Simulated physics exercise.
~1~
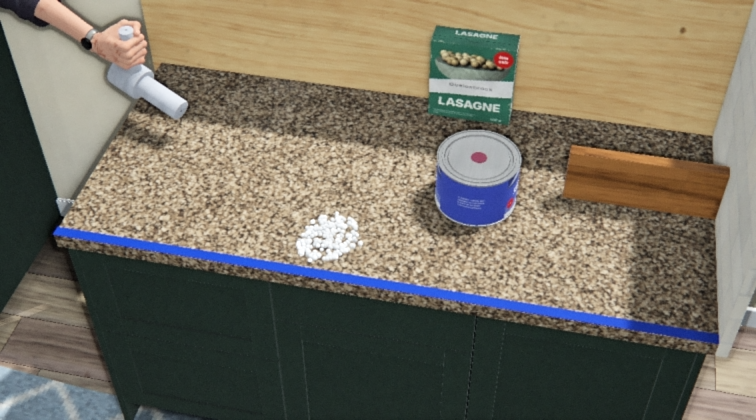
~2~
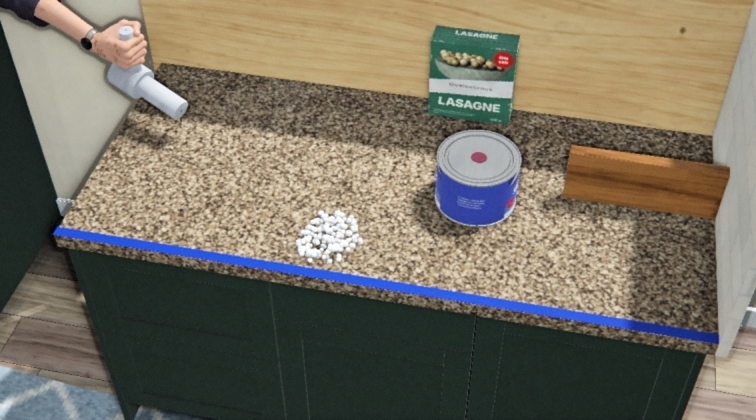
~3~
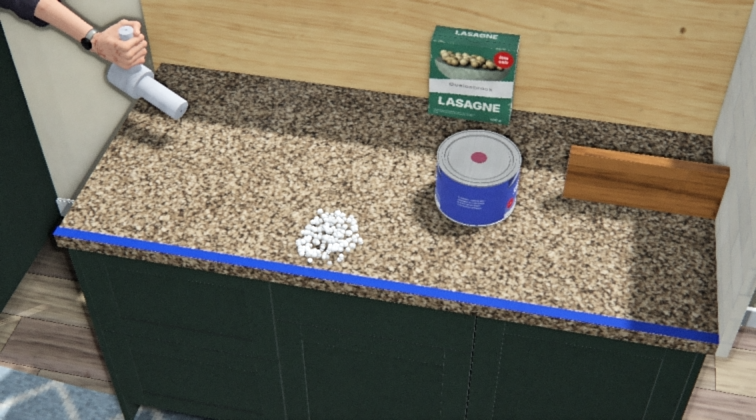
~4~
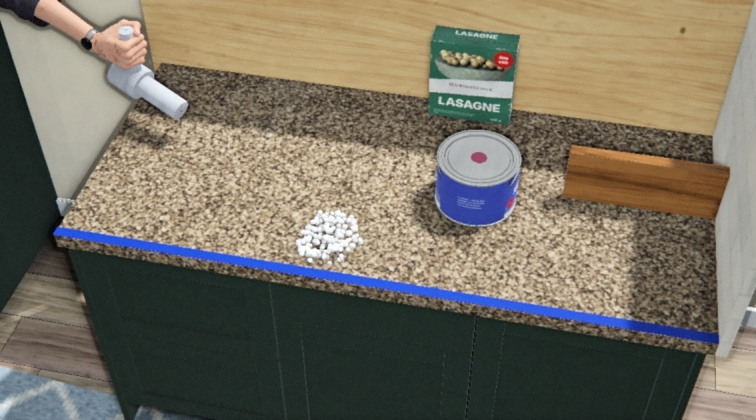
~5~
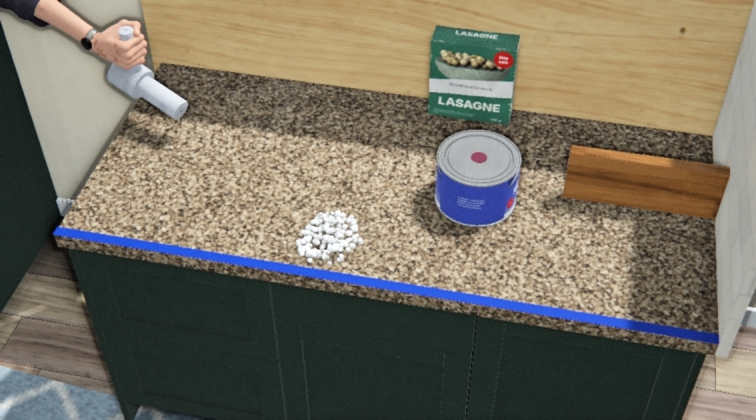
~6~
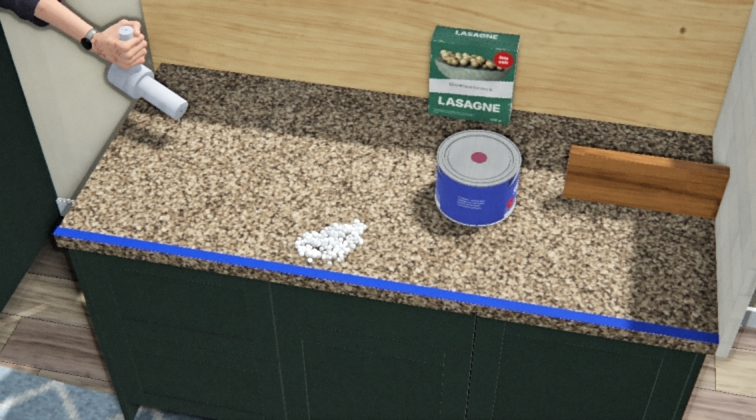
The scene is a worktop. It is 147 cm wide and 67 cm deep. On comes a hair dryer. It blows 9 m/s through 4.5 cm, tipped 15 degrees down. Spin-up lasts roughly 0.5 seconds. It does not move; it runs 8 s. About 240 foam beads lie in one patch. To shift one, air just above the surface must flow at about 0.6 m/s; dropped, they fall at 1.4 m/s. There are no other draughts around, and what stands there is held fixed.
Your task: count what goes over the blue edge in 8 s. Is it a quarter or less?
Short version: The quarter limit is exceeded at that edge.
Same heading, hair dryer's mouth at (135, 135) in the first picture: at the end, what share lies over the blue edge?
My estimate is close to 80 percent.
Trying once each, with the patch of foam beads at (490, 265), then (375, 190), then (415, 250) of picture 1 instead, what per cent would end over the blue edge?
First try 60 %, second 30 %, third 90 %.
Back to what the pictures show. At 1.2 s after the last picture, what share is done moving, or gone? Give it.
I would put it at around 100 %.
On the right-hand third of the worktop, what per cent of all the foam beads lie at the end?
Near 0 per cent at the end.
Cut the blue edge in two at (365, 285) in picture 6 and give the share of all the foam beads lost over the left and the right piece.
Estimate: Left ~ 20 %; right ~ 80 %.
Then, 1.2 s after the last picture the count stands so, 100 % are over the blue edge.
Then, 2.1 s after the last picture the count stands so, 100 % are over the blue edge.
Then, 4.0 s after the last picture the count stands so, 100 % are over the blue edge.
Then, 7.6 s after the last picture, at the end, 100 % are over the blue edge.
